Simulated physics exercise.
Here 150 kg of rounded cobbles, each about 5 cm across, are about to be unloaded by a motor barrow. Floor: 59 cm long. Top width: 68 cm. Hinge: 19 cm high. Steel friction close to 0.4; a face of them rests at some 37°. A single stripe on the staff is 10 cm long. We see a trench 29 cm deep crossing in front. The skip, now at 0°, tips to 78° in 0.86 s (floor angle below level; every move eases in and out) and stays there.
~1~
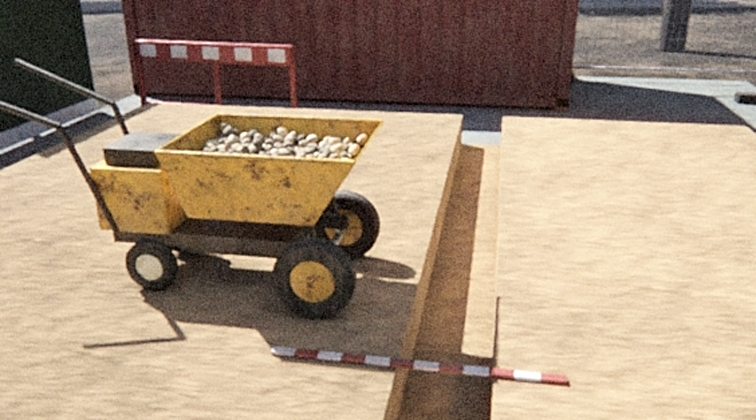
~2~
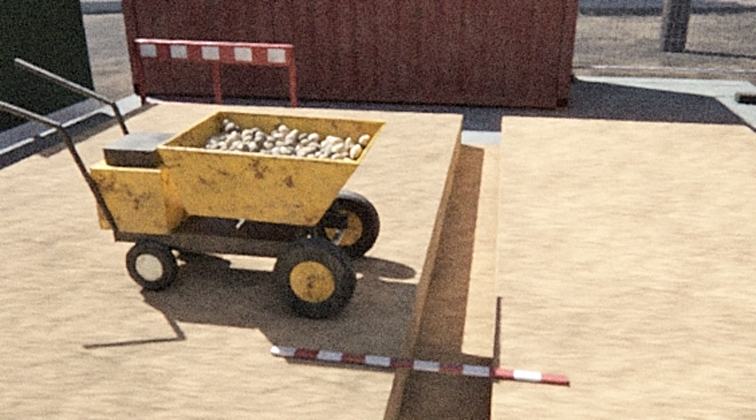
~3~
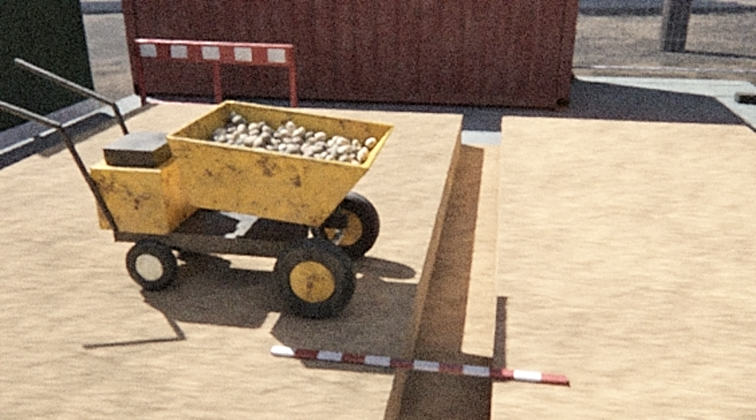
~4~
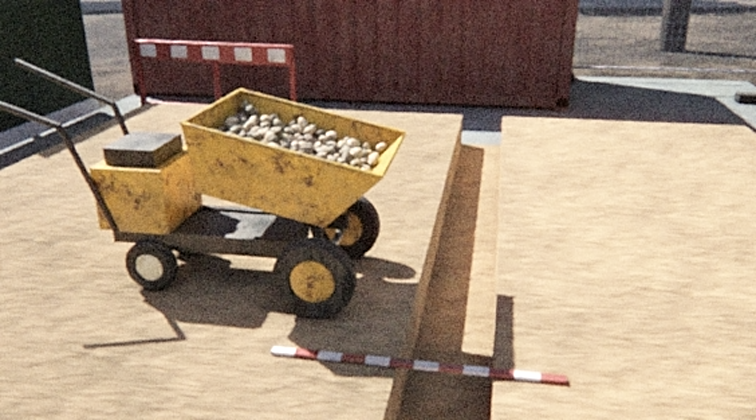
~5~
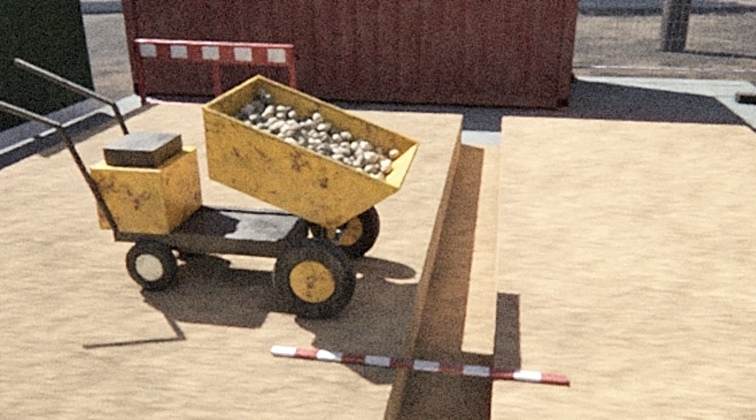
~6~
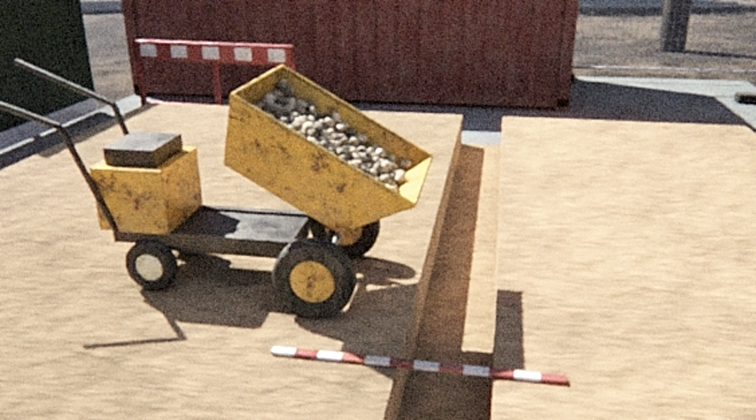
On sandy ground in front of a red container, a yellow motor barrow loaded with pale rounded stones stands beside a narrow trench, a striped staff lying across it. The skip begins to tilt, its rear rising while its front lip lowers toward the right, until it slopes steeply with the stones still inside.
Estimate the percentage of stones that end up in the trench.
Roughly 63 per cent.
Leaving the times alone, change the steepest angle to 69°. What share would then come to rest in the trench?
Near 55 per cent then.
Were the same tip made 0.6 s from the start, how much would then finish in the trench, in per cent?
Then some 50 per cent would.
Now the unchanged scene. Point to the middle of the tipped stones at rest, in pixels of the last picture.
The tipped stones centre close to (483, 324).
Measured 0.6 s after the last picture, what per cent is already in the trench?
Some 25 per cent.
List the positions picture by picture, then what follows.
The first picture shows lip at (354, 163), floor tilted 0°, highest stones at (271, 141).
In the second picture, the skip is at 2°, its lip at (358, 164); the top of the load is at (250, 136).
In the third picture, the skip is at 6°, its lip at (368, 169); the top of the load is at (237, 130).
The fourth picture shows lip at (382, 177), floor tilted 12°, highest stones at (244, 118).
The fifth picture shows lip at (399, 189), floor tilted 20°, highest stones at (259, 106).
The sixth picture shows lip at (415, 206), floor tilted 30°, highest stones at (279, 95).
Then, 0.3 s after the last picture the floor is at 65°, 100 % in the skip; the foremost stones are at (440, 242).
Then, 0.6 s after the last picture the floor is at 78°, 60 % in the skip, 23 % in the trench, 17 % past the trench; the foremost stones are at (552, 309).
Then, 0.9 s after the last picture the floor is at 78°, 16 % in the skip, 47 % in the trench, 37 % past the trench; the foremost stones are at (701, 316).
Then, 2.9 s after the last picture the floor is at 78°, 0 % in the skip, 63 % in the trench, 37 % past the trench; the foremost stones are past the picture's edge.
